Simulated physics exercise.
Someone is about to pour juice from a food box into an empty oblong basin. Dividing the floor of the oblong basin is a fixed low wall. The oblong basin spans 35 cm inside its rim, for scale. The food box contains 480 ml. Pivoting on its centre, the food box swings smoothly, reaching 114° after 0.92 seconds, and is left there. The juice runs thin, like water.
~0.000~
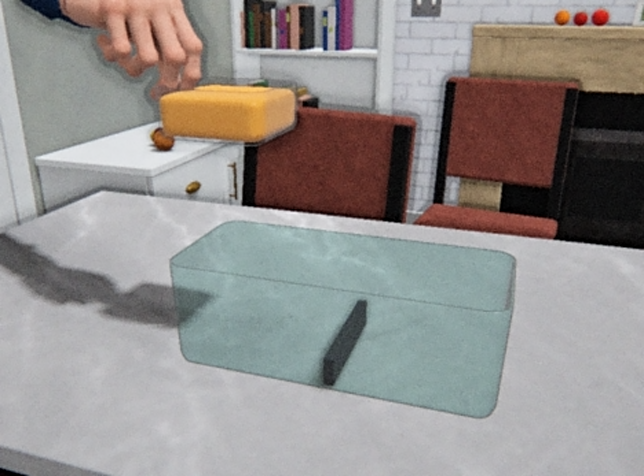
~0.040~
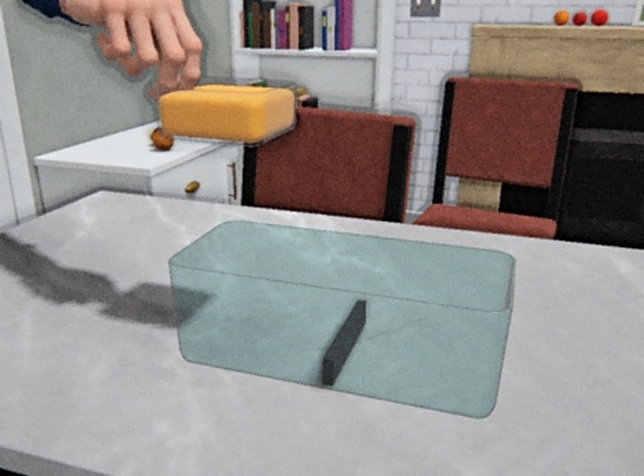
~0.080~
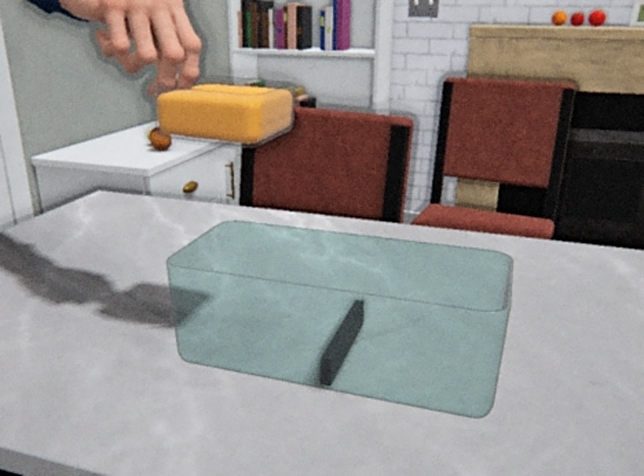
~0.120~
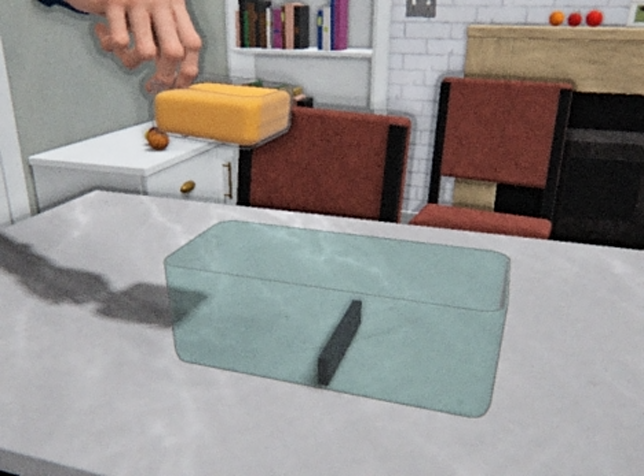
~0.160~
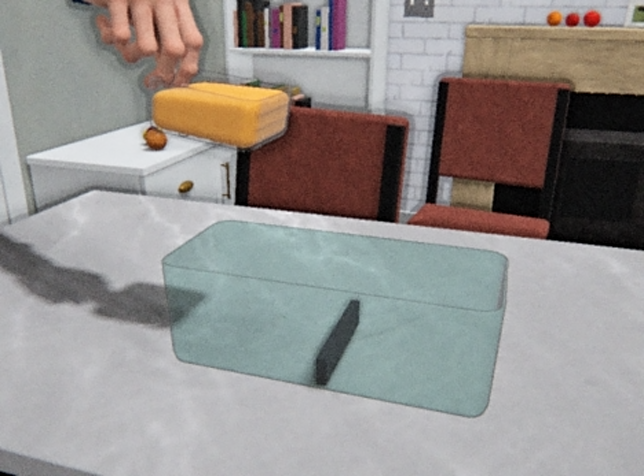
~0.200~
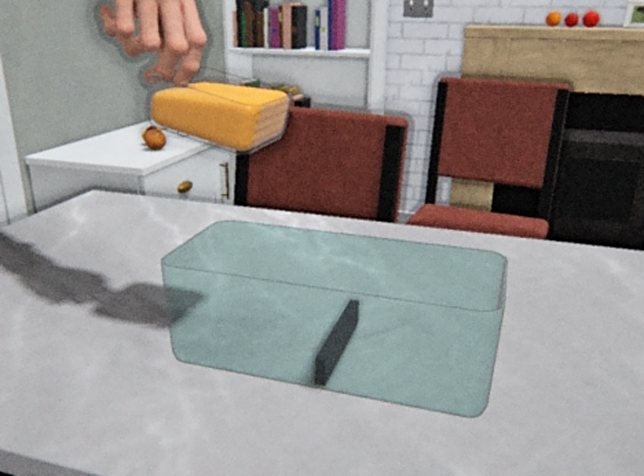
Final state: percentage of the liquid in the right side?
Approximately 48 %.
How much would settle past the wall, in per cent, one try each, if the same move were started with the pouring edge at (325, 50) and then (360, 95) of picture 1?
75 in a hundred, followed by 80 in a hundred.
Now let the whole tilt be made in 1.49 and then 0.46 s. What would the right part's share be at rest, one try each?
In turn about 50 and 20 per cent.
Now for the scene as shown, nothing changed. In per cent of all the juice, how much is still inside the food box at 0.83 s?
Around 3 in a hundred is still there.
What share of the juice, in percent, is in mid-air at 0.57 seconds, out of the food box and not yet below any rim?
52 %.
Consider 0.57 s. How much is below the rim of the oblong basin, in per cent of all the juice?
22 %, more or less.
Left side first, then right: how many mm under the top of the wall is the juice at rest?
Left about 22 mm, right about 24 mm.
After 0.57 s the tilt is 77° and 26 per cent is still to pour, 11 is left of the wall and 11 right of it.
After 0.83 s the tilt is 112° and 3 per cent is still to pour, 44 is left of the wall and 47 right of it.
After 1.12 s the tilt is 114° and 0 per cent is still to pour, 52 is left of the wall and 47 right of it.
After 1.42 s the tilt is 114° and 0 per cent is still to pour, 52 is left of the wall and 48 right of it.
In the end 52 per cent lies left of the wall, 48 right of it and 1 outside.
